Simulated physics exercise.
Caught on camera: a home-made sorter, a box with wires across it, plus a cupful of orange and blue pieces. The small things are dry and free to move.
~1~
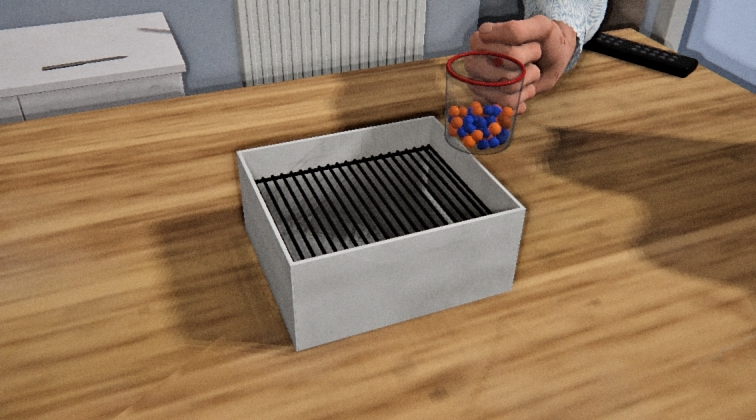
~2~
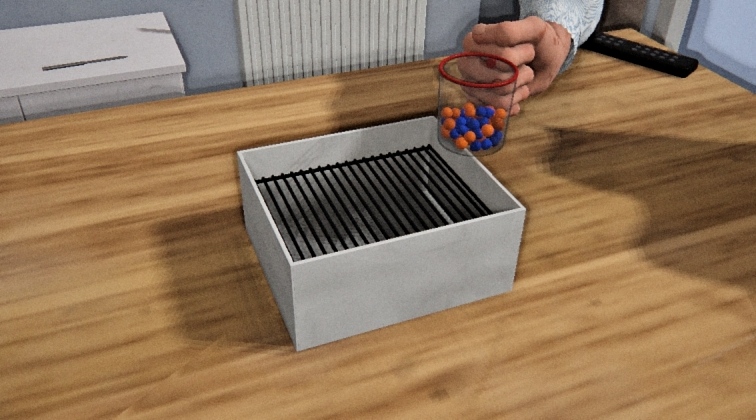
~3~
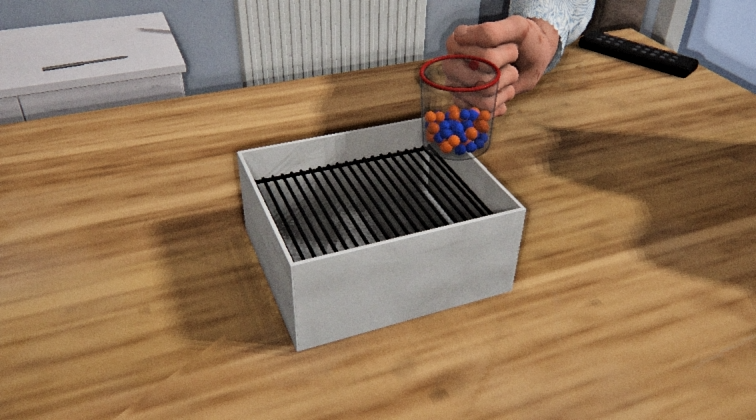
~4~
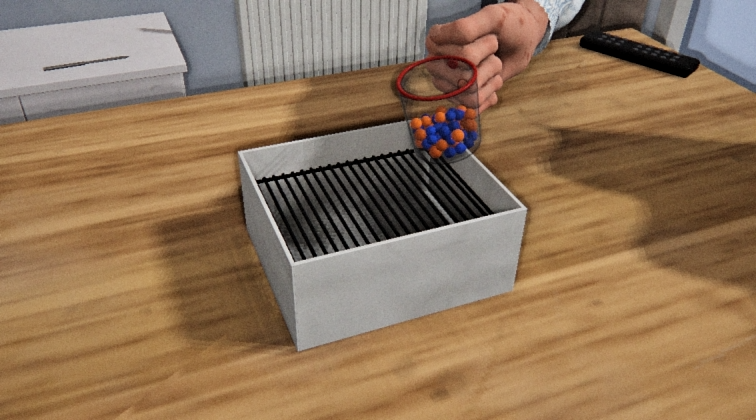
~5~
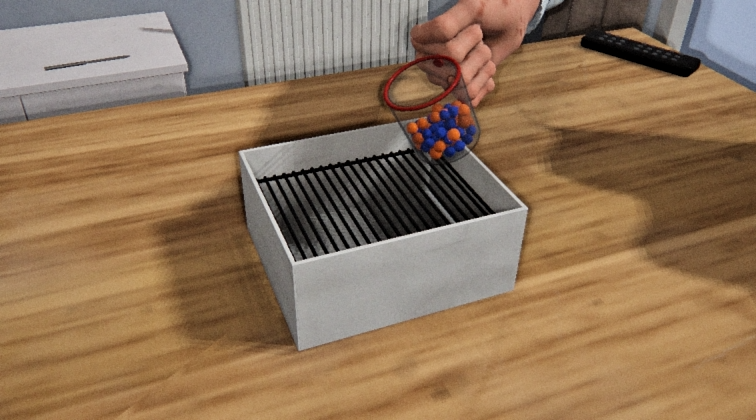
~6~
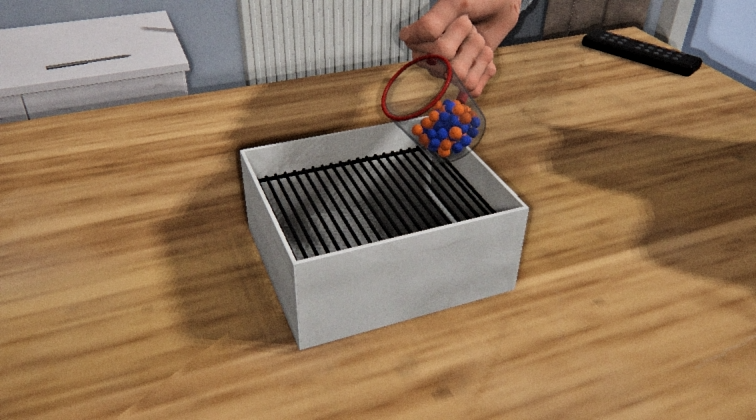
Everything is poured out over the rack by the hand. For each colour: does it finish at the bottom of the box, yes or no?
Orange ones: No; blue ones: No.
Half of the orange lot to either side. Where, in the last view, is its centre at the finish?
Close to (367, 189).
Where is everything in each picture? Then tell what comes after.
In the first frame, cup at (482, 104), upright; rack at (287, 227), 22 wires across; orange round beads at (483, 131), wider than the gaps; blue clay pellets at (481, 128), wider than the gaps.
In the second frame, cup at (474, 105), upright; blue ones at (474, 129).
In the third frame, cup at (458, 108), tipped 3°; orange ones at (461, 136).
In the fourth frame, cup at (442, 111), tipped 13°; blue ones at (446, 135).
In the fifth frame, cup at (435, 112), tipped 26°; orange ones at (449, 134).
In the sixth frame, cup at (436, 112), tipped 38°; rack at (291, 226); orange ones at (454, 129); blue ones at (449, 131).
Then, 0.46 s after the last picture, orange ones, all in the cup; blue ones, all in the cup.
Then, 0.86 s after the last picture, orange ones, most in the cup, about a quarter on or over the wires; blue ones, most in the cup, about a quarter on or over the wires.
Then, 1.20 s after the last picture, orange ones, all on or over the wires; blue ones, all on or over the wires.
At rest, orange ones, all on the wires, none under the rack; blue ones, all on the wires, none under the rack.
